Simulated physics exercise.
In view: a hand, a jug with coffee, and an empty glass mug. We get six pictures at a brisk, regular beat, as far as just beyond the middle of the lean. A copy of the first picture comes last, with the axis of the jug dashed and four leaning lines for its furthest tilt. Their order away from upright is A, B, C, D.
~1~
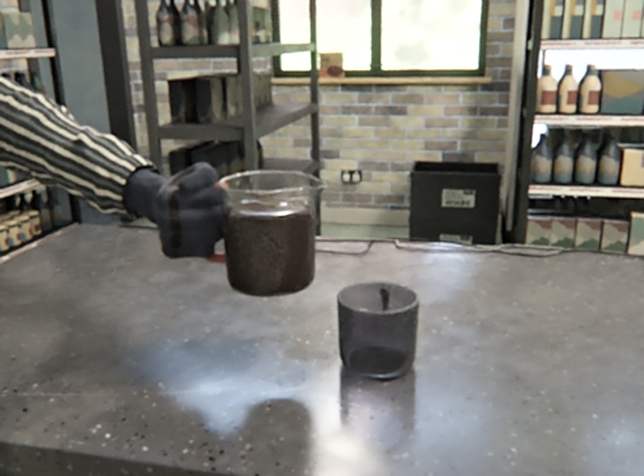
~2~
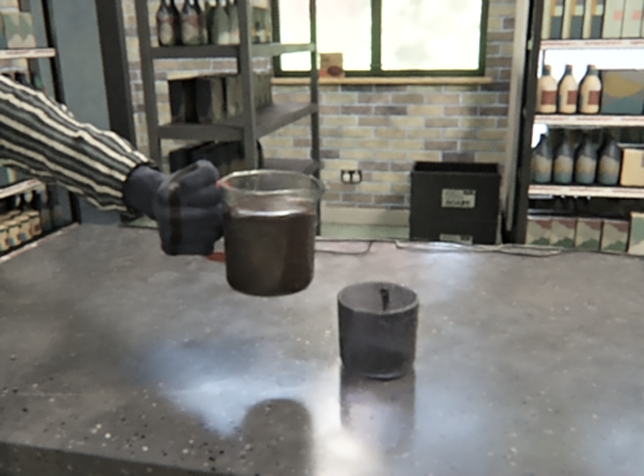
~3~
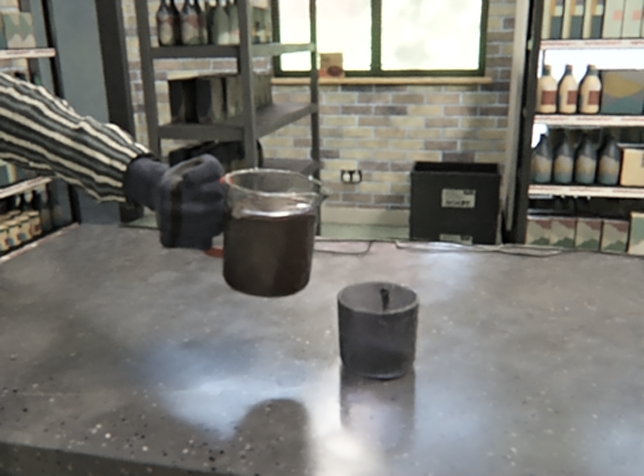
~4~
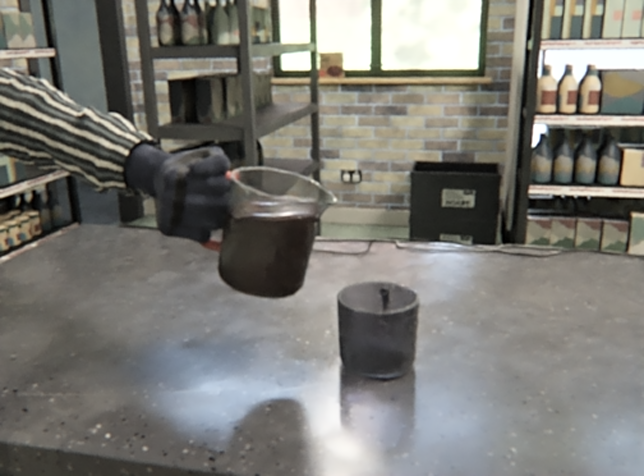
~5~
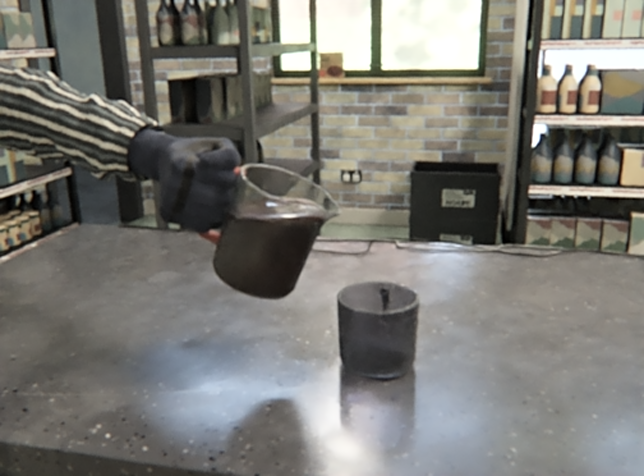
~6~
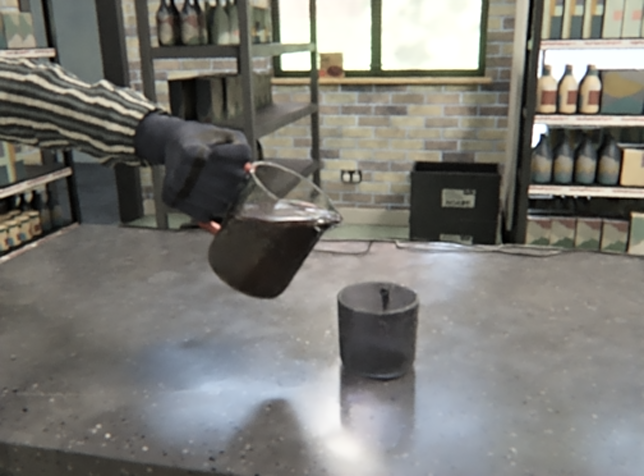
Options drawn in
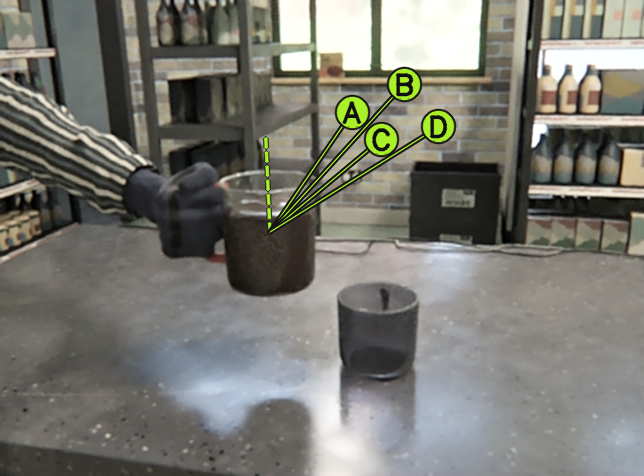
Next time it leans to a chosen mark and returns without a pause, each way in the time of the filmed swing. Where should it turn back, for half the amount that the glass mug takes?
Mark D.
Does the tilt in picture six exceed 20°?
Yes.
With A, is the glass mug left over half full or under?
Under.
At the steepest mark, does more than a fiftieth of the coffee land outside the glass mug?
No.
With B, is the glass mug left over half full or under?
Under half.
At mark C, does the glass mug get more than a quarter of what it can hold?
Yes, clearly.
On the marked copy, A at (342, 126); B at (392, 97); C at (368, 150); D at (424, 135).
With A, the glass mug ends with about 9 % of what it can hold.
With B, the glass mug ends with about 20 % of what it can hold.
With C, the glass mug ends with about 33 % of what it can hold.
With D, the glass mug ends with about 51 % of what it can hold.
